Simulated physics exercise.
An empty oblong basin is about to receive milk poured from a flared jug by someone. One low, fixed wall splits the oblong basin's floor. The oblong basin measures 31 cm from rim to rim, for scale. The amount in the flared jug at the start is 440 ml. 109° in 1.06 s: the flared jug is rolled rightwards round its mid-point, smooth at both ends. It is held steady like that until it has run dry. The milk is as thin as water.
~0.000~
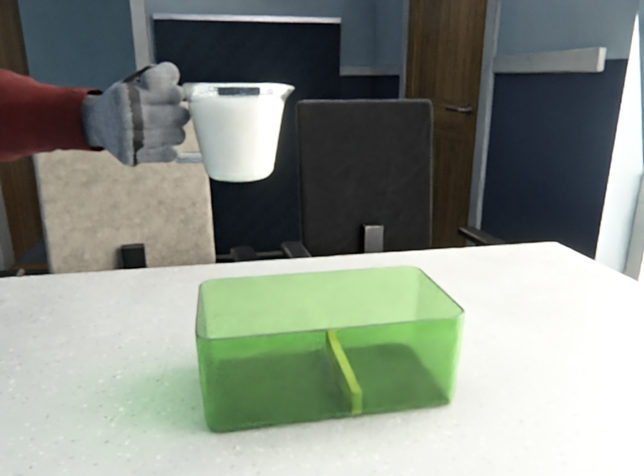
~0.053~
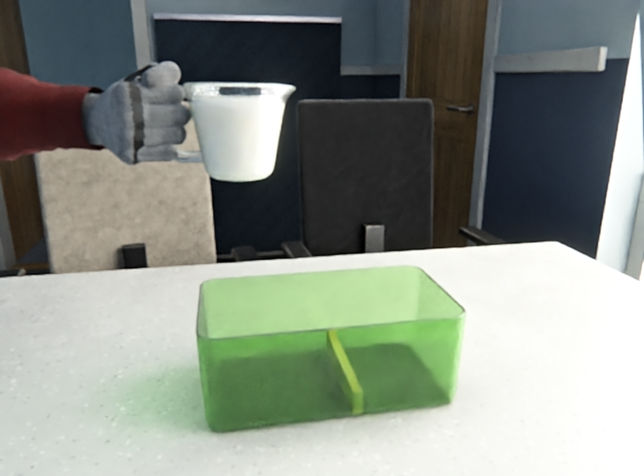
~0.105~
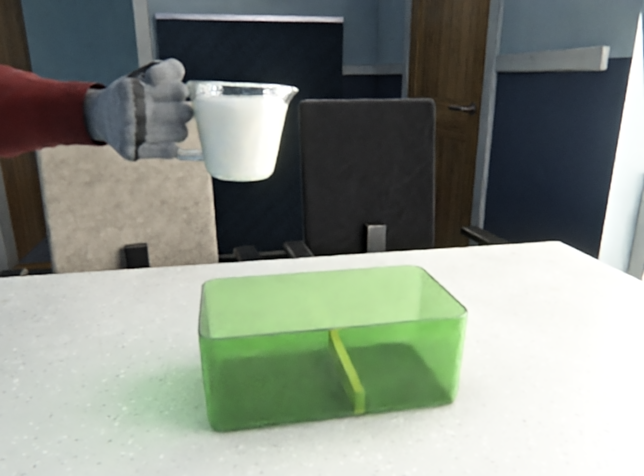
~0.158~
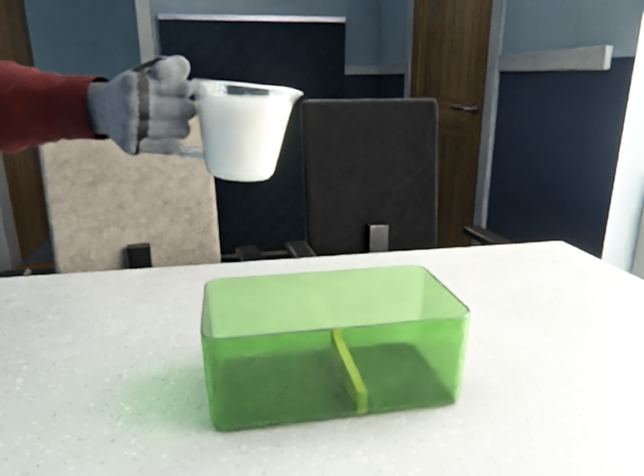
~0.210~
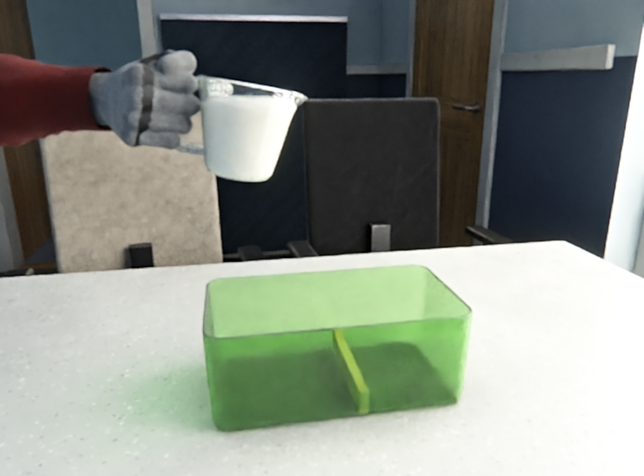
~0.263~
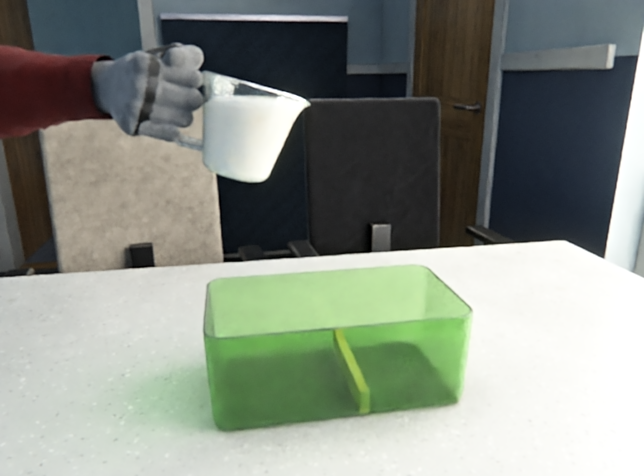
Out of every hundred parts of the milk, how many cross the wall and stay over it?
About 77 in every hundred.
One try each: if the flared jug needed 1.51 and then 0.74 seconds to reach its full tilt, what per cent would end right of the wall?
It comes to 80 per cent, and then 70 per cent.
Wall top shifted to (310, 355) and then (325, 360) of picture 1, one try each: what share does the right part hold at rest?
90 in a hundred, followed by 85 in a hundred.
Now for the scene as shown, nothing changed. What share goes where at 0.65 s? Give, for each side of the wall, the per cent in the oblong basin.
Around 0 percent on the left and 9 on the right.
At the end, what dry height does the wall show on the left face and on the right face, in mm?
The left side gives some 26 mm, the right side some 12 mm.
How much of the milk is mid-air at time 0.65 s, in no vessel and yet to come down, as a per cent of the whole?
Around 30 percent.
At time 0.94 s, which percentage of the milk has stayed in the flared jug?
Around 7 percent of it.
After 0.65 s the tilt is 74° and 61 per cent is still to pour, 0 is left of the wall and 9 right of it.
After 0.94 s the tilt is 105° and 7 per cent is still to pour, 6 is left of the wall and 65 right of it.
After 1.24 s the tilt is 109° and 0 per cent is still to pour, 20 is left of the wall and 78 right of it.
After 1.56 s the tilt is 109° and 0 per cent is still to pour, 21 is left of the wall and 77 right of it.
In the end 21 per cent lies left of the wall, 77 right of it and 2 outside.
